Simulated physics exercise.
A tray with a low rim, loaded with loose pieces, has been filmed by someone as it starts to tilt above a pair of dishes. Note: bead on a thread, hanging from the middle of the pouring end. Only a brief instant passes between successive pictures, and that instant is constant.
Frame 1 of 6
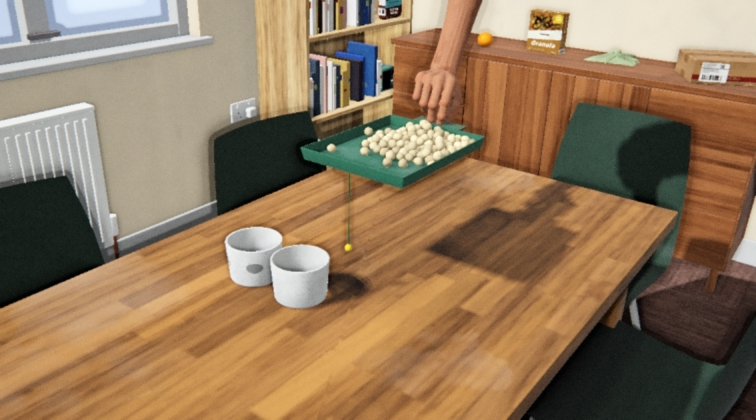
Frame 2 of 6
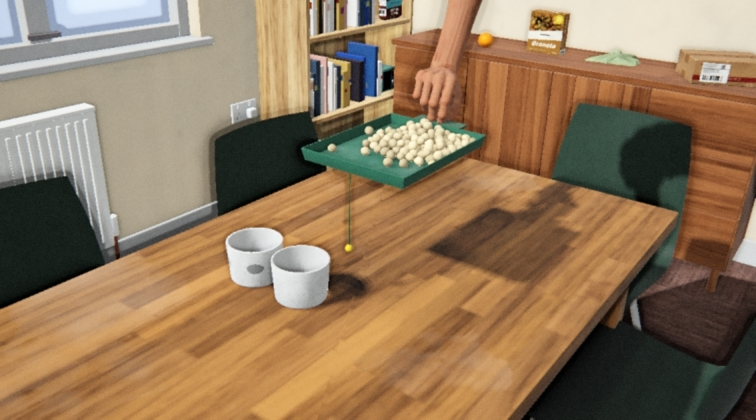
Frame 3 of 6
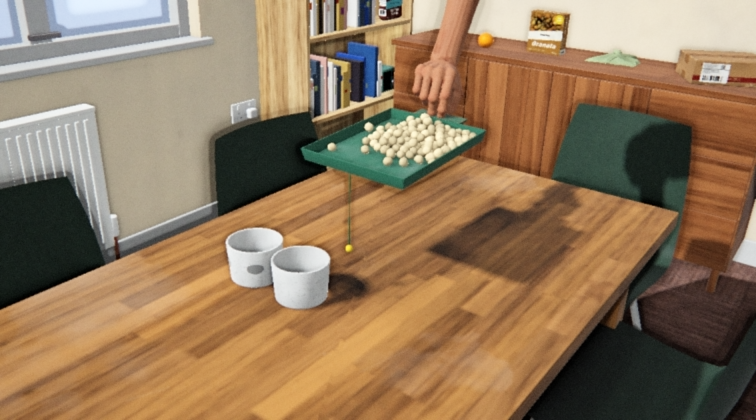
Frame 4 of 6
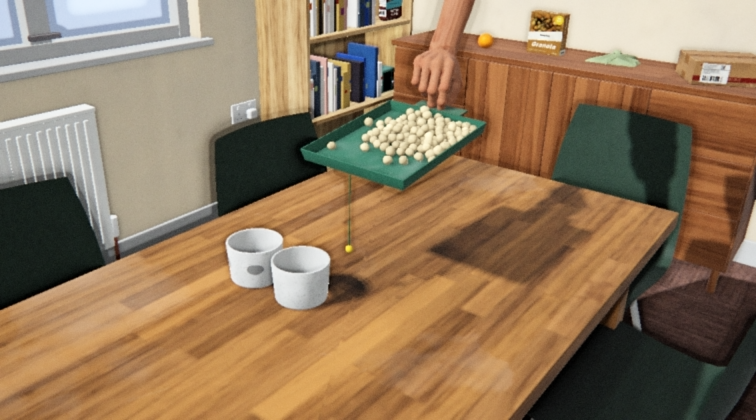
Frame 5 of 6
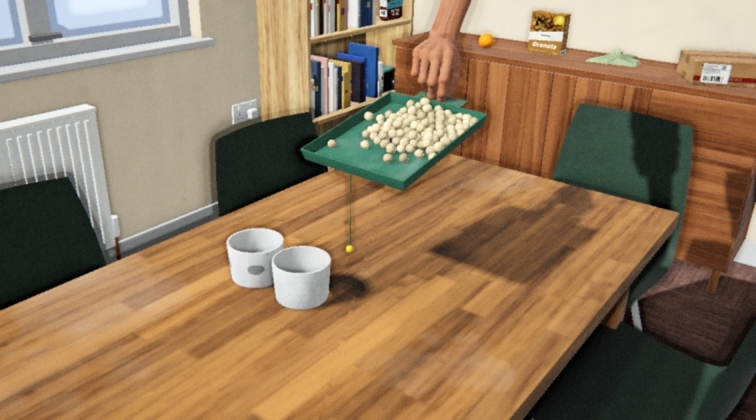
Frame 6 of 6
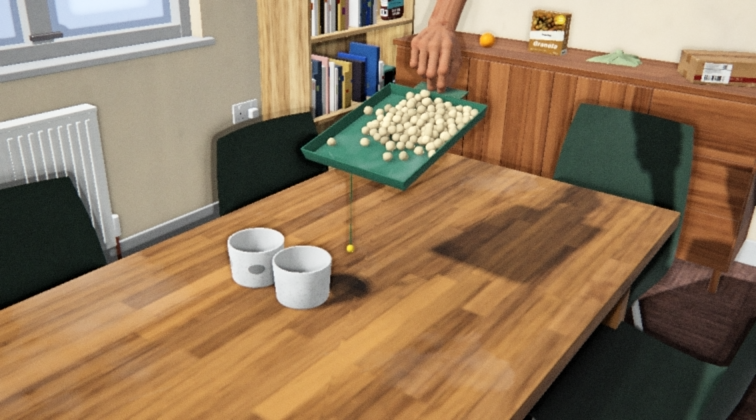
In this clip, a hand holds a green tray of round, cream-coloured pieces above a wooden table with two white dishes, then gradually raises its far side, tilting it toward the viewer while a yellow bead hangs beneath.
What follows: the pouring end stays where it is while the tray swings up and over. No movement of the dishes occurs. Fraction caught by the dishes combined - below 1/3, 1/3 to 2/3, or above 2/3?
Below 1/3.
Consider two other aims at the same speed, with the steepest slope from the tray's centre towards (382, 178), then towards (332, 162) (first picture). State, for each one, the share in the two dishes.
That comes to 0 per cent the first time and 50 per cent the second.
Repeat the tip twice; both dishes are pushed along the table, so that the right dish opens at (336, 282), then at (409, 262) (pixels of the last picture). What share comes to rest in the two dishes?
First placement: 60 per cent; second placement: 0 per cent.
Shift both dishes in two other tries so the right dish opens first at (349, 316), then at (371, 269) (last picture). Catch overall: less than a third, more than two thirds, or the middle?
The two tries come out as below one third and under a third in turn.
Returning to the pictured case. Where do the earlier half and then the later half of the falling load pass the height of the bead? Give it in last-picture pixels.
Half one: (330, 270), half two: (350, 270).
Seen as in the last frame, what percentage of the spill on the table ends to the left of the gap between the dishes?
That comes to about 20 per cent of the pieces.
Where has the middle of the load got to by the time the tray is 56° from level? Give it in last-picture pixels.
The middle of the pieces sits at roughly (373, 144).
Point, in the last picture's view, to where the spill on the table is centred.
Middle in the last view: Roughly (330, 333).
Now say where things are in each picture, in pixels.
Corners of the pouring end at (304, 147) and (402, 176), level; middle of the load at (422, 144), macadamia nuts; left dish at (235, 264); right dish at (281, 285); bead on its thread at (349, 248), in the first picture.
Corners of the pouring end at (305, 148) and (403, 177), level; middle of the load at (422, 143), in the second picture.
Corners of the pouring end at (305, 148) and (403, 177), tipped barely, level across its low end; middle of the load at (423, 139), in the third picture.
Corners of the pouring end at (304, 149) and (402, 179), tipped a little, level across its low end; middle of the load at (422, 134), in the fourth picture.
Corners of the pouring end at (304, 149) and (403, 179), tipped a little, level across its low end; middle of the load at (423, 128), in the fifth picture.
Corners of the pouring end at (304, 148) and (403, 180), tipped clearly, level across its low end; middle of the load at (415, 120); left dish at (237, 265); right dish at (283, 286), in the sixth picture.
Soon, tray tipped steeply; nearly all on the tray; a stray few in the right dish; a stray few outside both; a small part in the air.
A while on, tray tipped right over; most on the tray; a small part in the right dish; a small part outside both; a stray few in the air.
Towards the end, tray tipped past a quarter turn; about a quarter in the right dish; most outside both.
Finally, tray tipped past a quarter turn; about a quarter in the right dish; none in the left dish; most outside both.
